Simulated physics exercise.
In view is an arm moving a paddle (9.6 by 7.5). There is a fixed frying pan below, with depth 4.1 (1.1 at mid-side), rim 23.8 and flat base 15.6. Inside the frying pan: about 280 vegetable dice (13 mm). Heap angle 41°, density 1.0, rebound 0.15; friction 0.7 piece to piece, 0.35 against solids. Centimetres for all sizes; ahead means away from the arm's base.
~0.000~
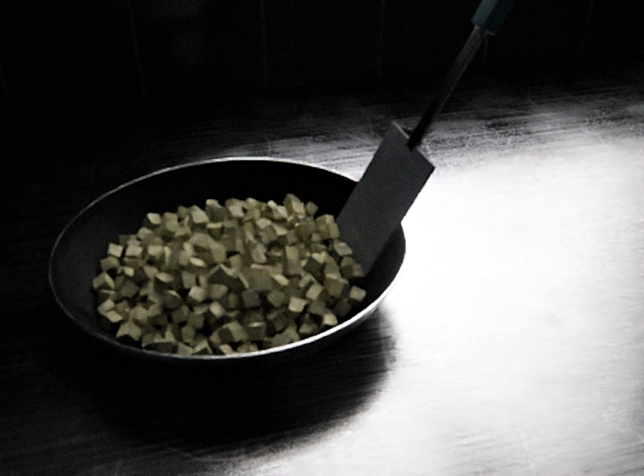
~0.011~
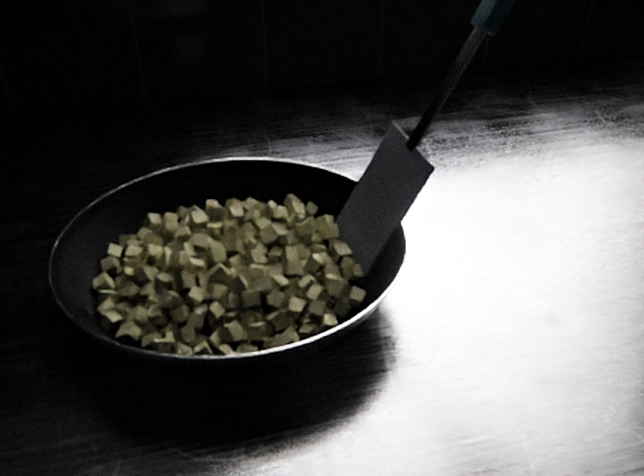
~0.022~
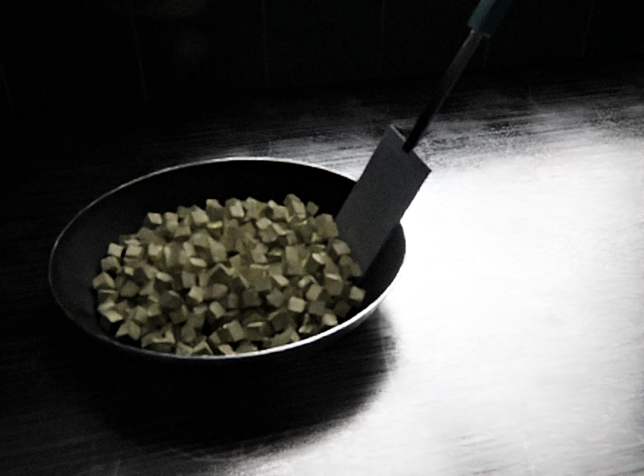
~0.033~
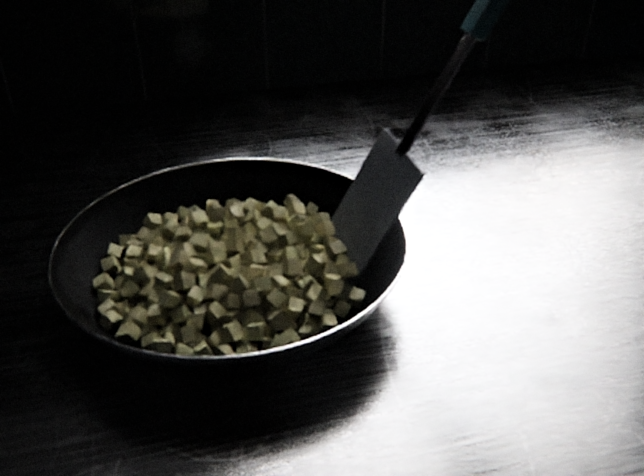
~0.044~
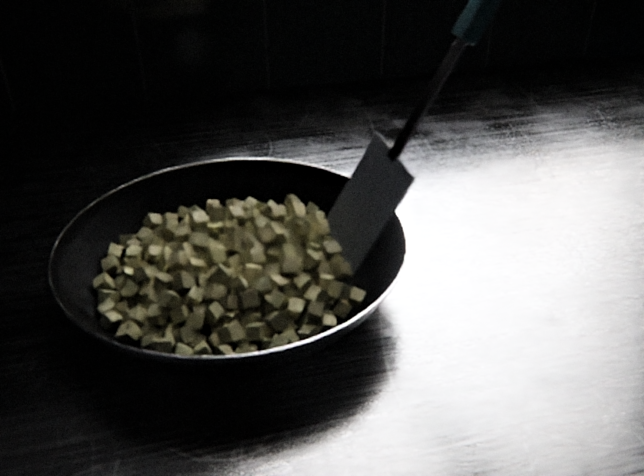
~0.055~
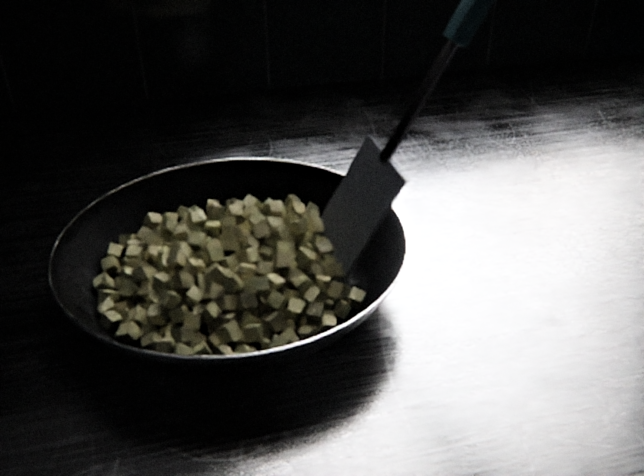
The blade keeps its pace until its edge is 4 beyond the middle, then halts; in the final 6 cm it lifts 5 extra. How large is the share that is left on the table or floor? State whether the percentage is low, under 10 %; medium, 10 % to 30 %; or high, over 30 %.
The percentage is low.
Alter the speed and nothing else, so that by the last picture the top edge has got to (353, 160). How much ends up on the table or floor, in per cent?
Near 20 in a hundred.
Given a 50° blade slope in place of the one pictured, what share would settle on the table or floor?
Estimate for that slope: Some 0 per cent.
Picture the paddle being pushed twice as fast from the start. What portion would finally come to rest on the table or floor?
Approx. 20 per cent.
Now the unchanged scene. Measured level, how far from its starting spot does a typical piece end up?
The figure is about 4 cm.
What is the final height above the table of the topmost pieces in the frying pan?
Peak at rest, approximately 6.0 centimetres.
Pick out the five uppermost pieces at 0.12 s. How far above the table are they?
4 cm.
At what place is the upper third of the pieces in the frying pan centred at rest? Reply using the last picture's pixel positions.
About (117, 260).
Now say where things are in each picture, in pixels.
In the first frame, paddle top edge at (413, 143), sloping 61°; upper third of the load around (235, 256), from x 105 to 355, top at y 200; 283 in the frying pan.
In the second frame, paddle top edge at (413, 143), sloping 61°; upper third of the load around (235, 256), from x 105 to 355, top at y 200.
In the third frame, paddle top edge at (410, 146), sloping 61°; upper third of the load around (237, 256), from x 105 to 355, top at y 200.
In the fourth frame, paddle top edge at (403, 149), sloping 61°; upper third of the load around (245, 256), from x 105 to 355, top at y 200.
In the fifth frame, paddle top edge at (395, 153), sloping 61°; upper third of the load around (244, 255), from x 105 to 355, top at y 200.
In the sixth frame, paddle top edge at (386, 156), sloping 61°; upper third of the load around (244, 254), from x 105 to 355, top at y 200; 283 in the frying pan.
After 0.12 s, sloping 61°, highest piece 4 above the table; 283 in the frying pan.
After 0.18 s, sloping 61°, highest piece 6 above the table; 279 in the frying pan, 4 on the blade or in flight.
After 0.42 s, sloping 61°, highest piece 6 above the table; 271 in the frying pan, 11 on the table or floor, 1 on the blade or in flight.
After 1.47 s, sloping 61°, highest piece 6 above the table; 271 in the frying pan, 12 on the table or floor.
At rest, 271 in the frying pan, 12 on the table or floor. That is 4 % on the table or floor.
